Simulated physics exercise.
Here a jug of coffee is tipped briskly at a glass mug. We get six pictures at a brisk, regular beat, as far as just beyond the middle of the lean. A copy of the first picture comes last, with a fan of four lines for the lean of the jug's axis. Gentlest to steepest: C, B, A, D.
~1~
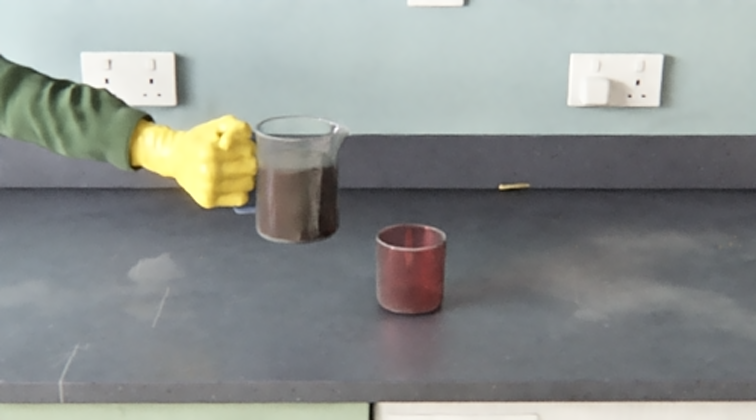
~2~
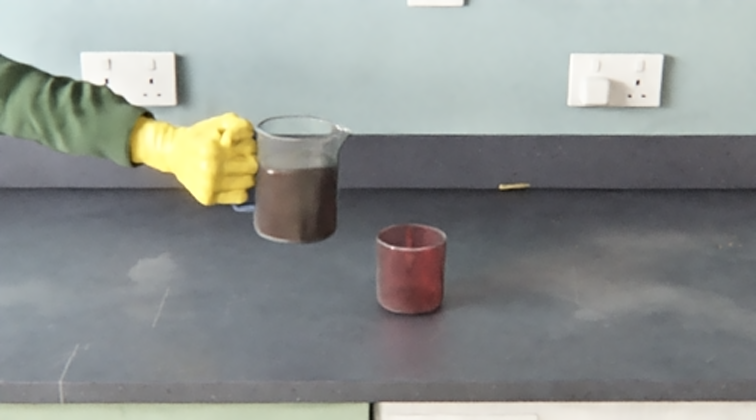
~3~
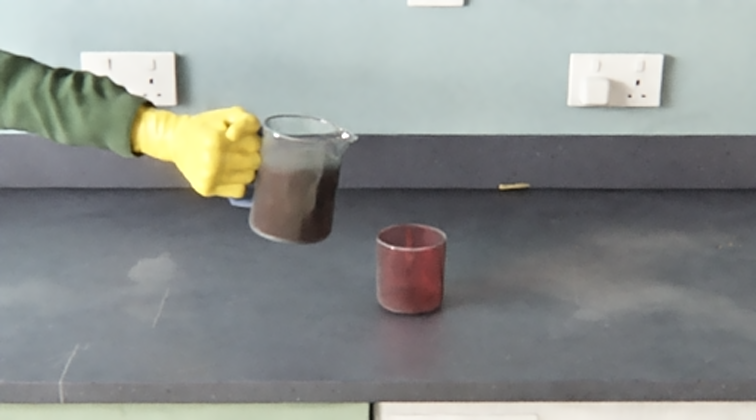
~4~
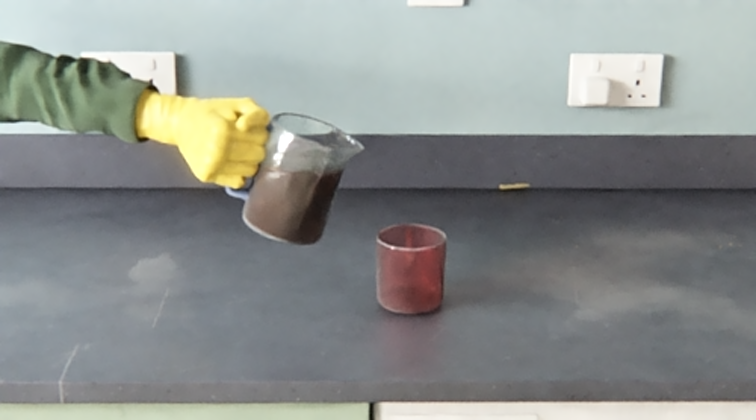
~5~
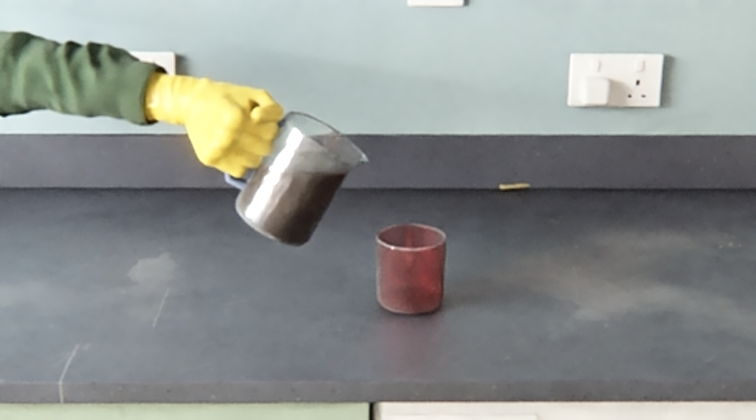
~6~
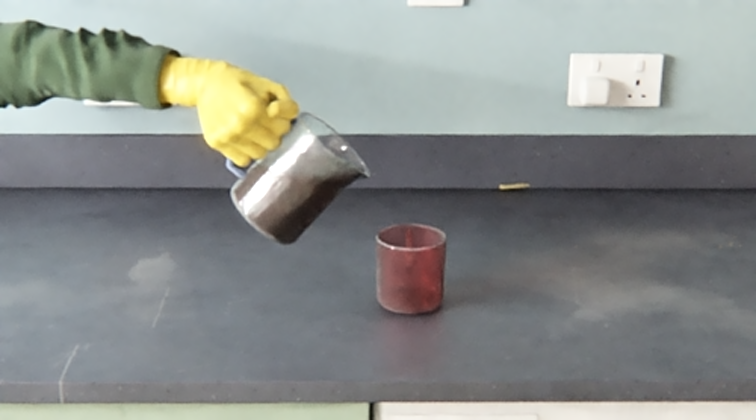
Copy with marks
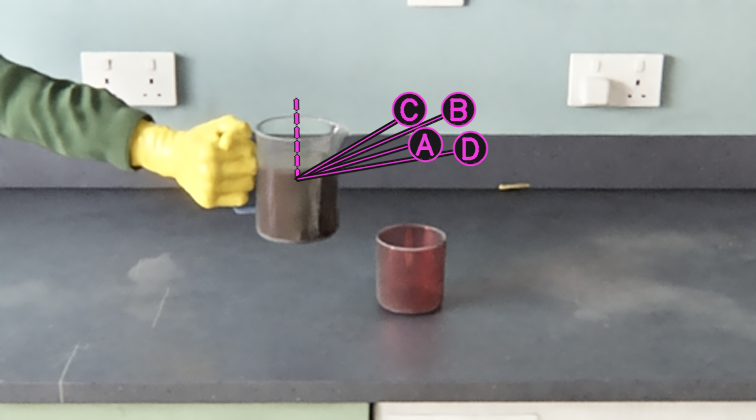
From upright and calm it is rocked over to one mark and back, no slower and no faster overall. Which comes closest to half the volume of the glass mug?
B.
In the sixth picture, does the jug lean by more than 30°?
Yes, it does.
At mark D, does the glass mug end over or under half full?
Over half.
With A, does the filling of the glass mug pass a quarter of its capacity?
Yes, it does.
On the marked copy, A at (407, 146); B at (443, 116); C at (396, 121); D at (453, 152).
Choosing A, the glass mug ends with about 70 % of what it can hold.
Choosing B, the glass mug ends with about 49 % of what it can hold.
Choosing C, the glass mug ends with about 30 % of what it can hold.
Choosing D, the glass mug ends with about 88 % of what it can hold.
